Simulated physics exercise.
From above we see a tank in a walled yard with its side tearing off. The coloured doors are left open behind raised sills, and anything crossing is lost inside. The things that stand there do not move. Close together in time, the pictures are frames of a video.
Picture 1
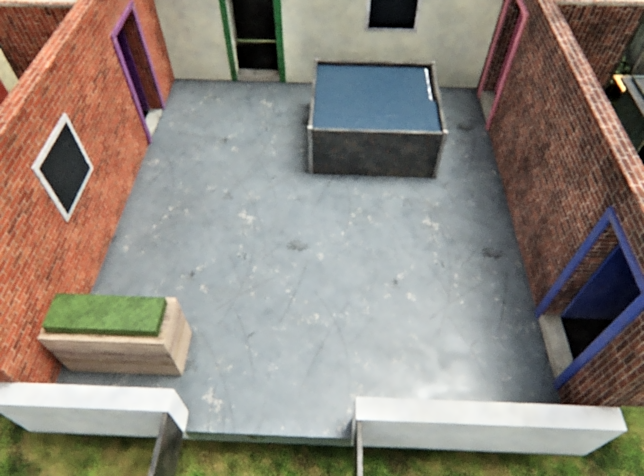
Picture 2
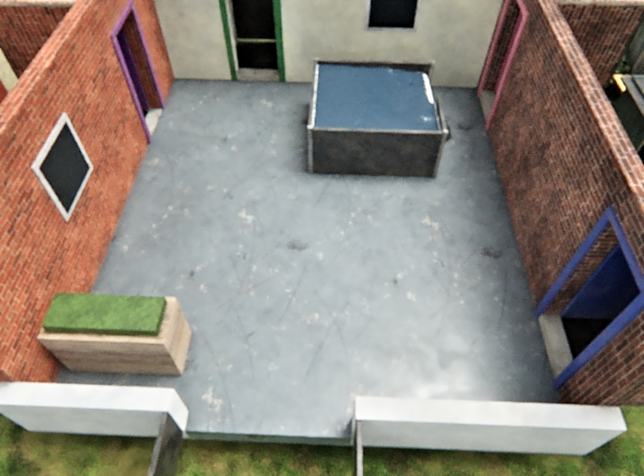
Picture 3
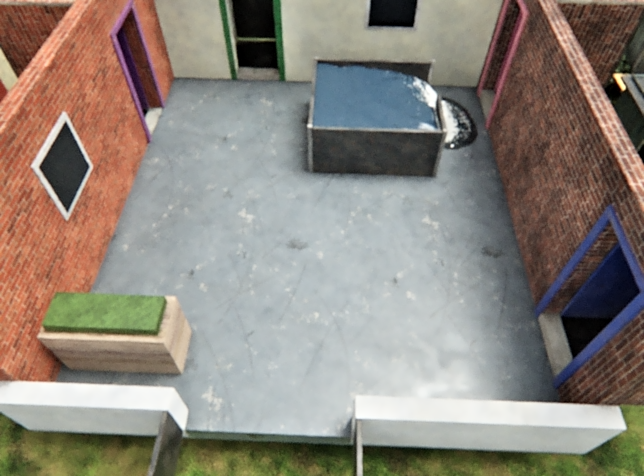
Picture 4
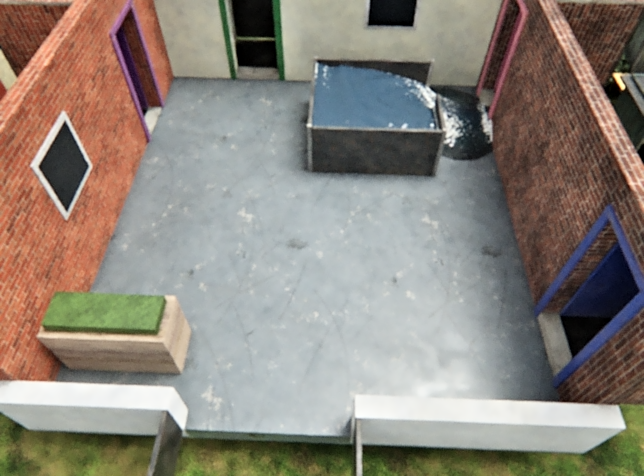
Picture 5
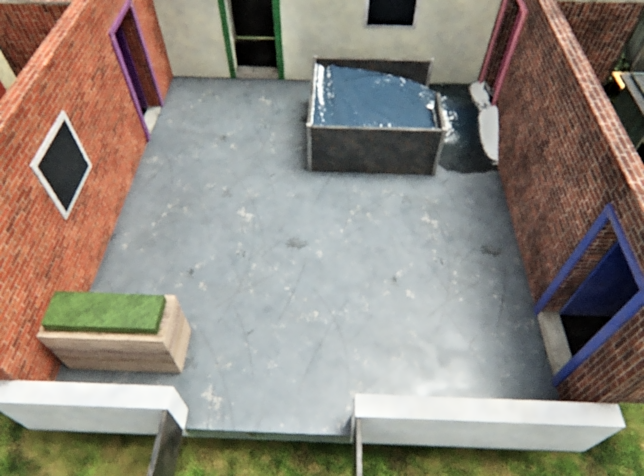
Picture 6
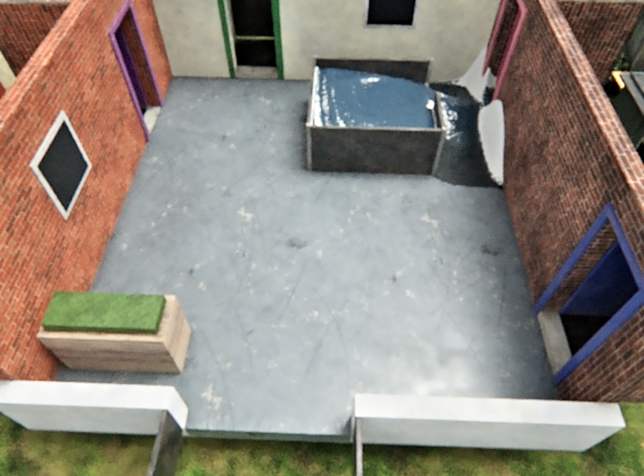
Water pouring from the right side of a tank in a walled yard, spreading across the floor and splashing up the brick wall.
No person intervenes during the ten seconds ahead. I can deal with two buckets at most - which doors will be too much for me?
In the end the green door does not go over two buckets; the pink door goes over two buckets; the purple door goes over two buckets; the blue door does not go over two buckets.
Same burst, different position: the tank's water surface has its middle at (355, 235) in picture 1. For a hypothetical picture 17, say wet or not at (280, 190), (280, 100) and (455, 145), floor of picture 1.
In that order: Not reached, not reached, reached by the flood.
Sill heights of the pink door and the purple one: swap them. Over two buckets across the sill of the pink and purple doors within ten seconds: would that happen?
Note: Pink is swamped, purple stays safe.
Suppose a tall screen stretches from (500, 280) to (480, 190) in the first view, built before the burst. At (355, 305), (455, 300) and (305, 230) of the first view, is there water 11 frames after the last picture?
Taking the points in the order given, they are high and dry, high and dry and high and dry.
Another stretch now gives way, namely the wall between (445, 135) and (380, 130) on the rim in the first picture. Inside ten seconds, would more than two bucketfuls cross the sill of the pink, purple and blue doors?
Briefly, the pink one remains below the line, the purple one remains below the line, and the blue one crosses the line.
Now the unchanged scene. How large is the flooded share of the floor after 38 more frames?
I'd put it at roughly 75 per cent.
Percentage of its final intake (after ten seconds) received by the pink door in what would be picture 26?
Some 80 per cent.
A moment on, water covers 15 % of the floor; the green door not reached, the pink door far over two buckets in, the purple door not reached, the blue door not reached.
Next, water covers 30 % of the floor; the green door not reached, the pink door far over two buckets in, the purple door not reached, the blue door wet at the sill, nothing in.
Then, water covers 50 % of the floor; the green door wet at the sill, nothing in, the pink door far over two buckets in, the purple door not reached, the blue door wet at the sill, nothing in.
Later, water covers 75 % of the floor; the green door wet at the sill, nothing in, the pink door far over two buckets in, the purple door over two buckets in, the blue door wet at the sill, nothing in.
In the end, water covers 95 % of the floor; the green door wet at the sill, nothing in, the pink door far over two buckets in, the purple door over two buckets in, the blue door wet at the sill, nothing in.
